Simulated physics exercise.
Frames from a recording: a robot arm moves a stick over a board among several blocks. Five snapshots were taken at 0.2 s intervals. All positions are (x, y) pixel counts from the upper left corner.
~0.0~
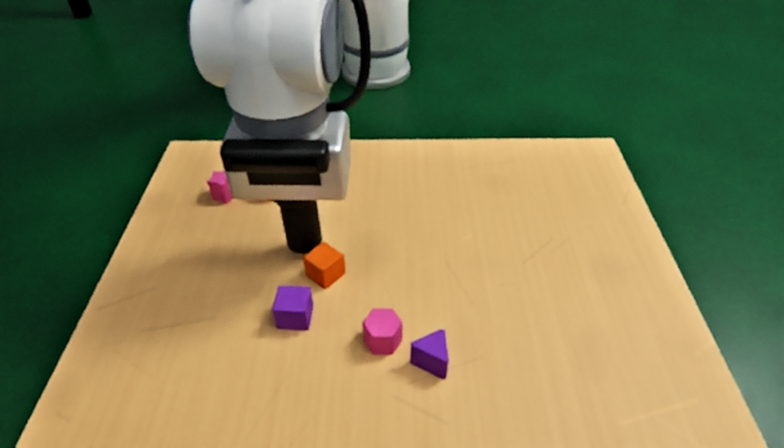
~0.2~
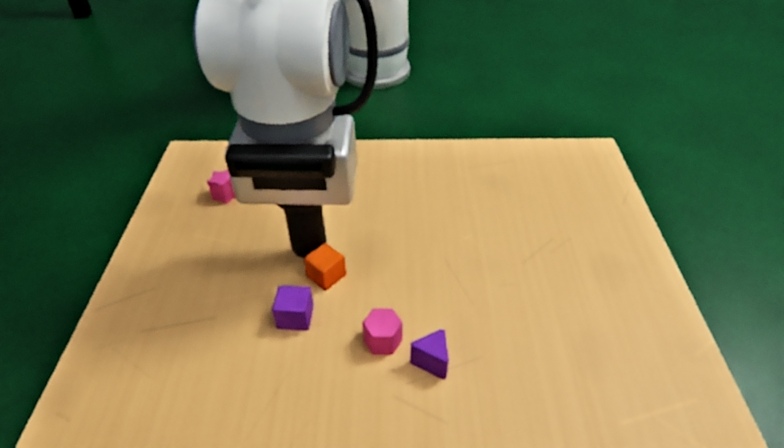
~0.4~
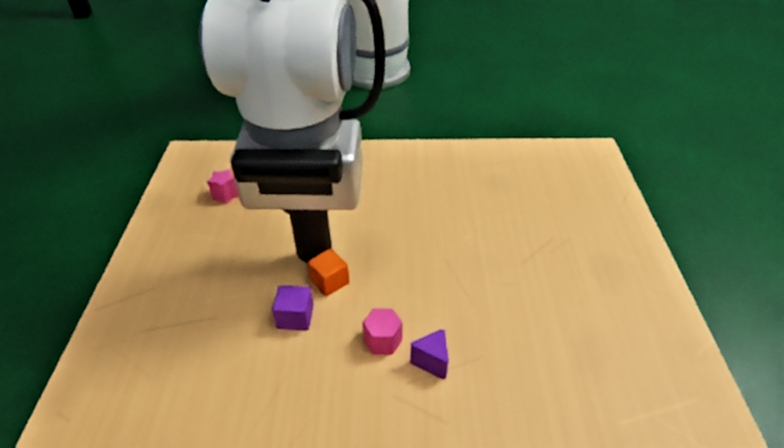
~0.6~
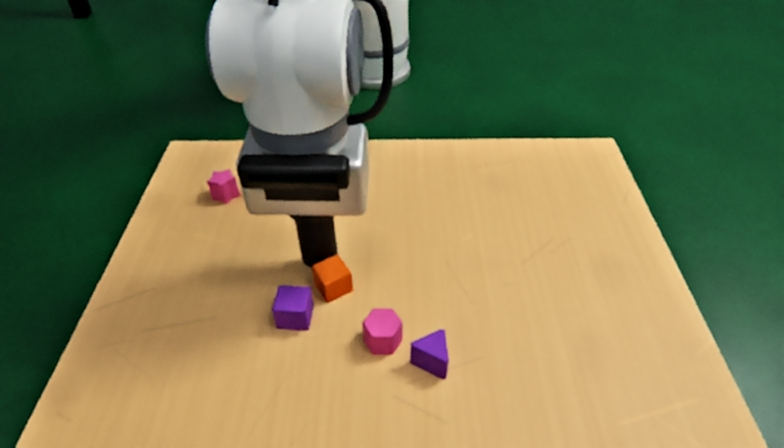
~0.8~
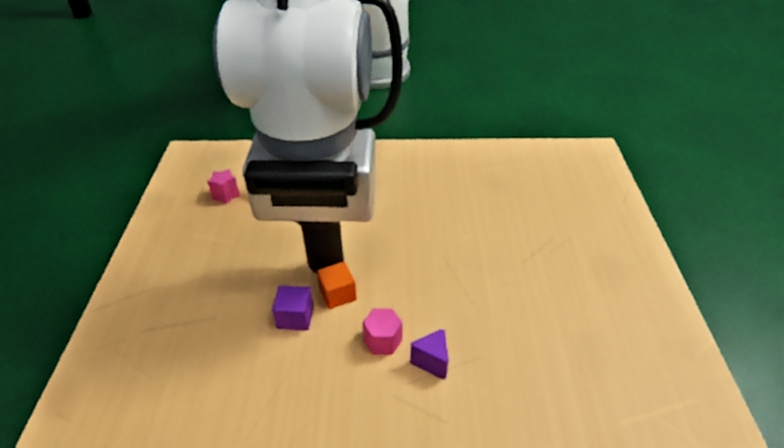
The clip opens on a robot arm holding a dark stick to a wooden board, beside an orange block, with purple and pink blocks nearby. The arm moves the stick slightly right and toward the viewer, nudging the orange block a short way in that direction, while the other blocks stay still.
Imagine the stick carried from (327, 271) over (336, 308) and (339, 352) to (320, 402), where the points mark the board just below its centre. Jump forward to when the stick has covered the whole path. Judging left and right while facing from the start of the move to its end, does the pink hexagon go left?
In short: Yes.
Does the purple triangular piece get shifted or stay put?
That block is shifted.
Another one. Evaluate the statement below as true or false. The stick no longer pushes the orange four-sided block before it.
True
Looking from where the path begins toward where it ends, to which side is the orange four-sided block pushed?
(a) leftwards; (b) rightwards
a (leftwards)
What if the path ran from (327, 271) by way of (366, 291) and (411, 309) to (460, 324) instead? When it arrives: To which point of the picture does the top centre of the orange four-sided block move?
The answer is (357, 302).
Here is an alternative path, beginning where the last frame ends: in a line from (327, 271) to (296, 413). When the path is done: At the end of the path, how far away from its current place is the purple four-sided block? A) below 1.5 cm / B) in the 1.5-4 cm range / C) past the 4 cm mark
That would be B.
On the path given first. One third of the way, stick (335, 300); orange four-sided block (351, 315), turned 20° anticlockwise; pink hexagon (388, 326).
Two thirds of the way, stick (338, 344); orange four-sided block (371, 356), turned 60° anticlockwise; pink hexagon (409, 348), turned 25° anticlockwise; purple triangular piece (446, 347), turned 40° anticlockwise.
At the end, stick (318, 393); purple four-sided block unmoved; orange four-sided block (373, 364), turned 80° anticlockwise; pink hexagon (409, 349), turned 25° anticlockwise; purple triangular piece (446, 347), turned 40° anticlockwise.
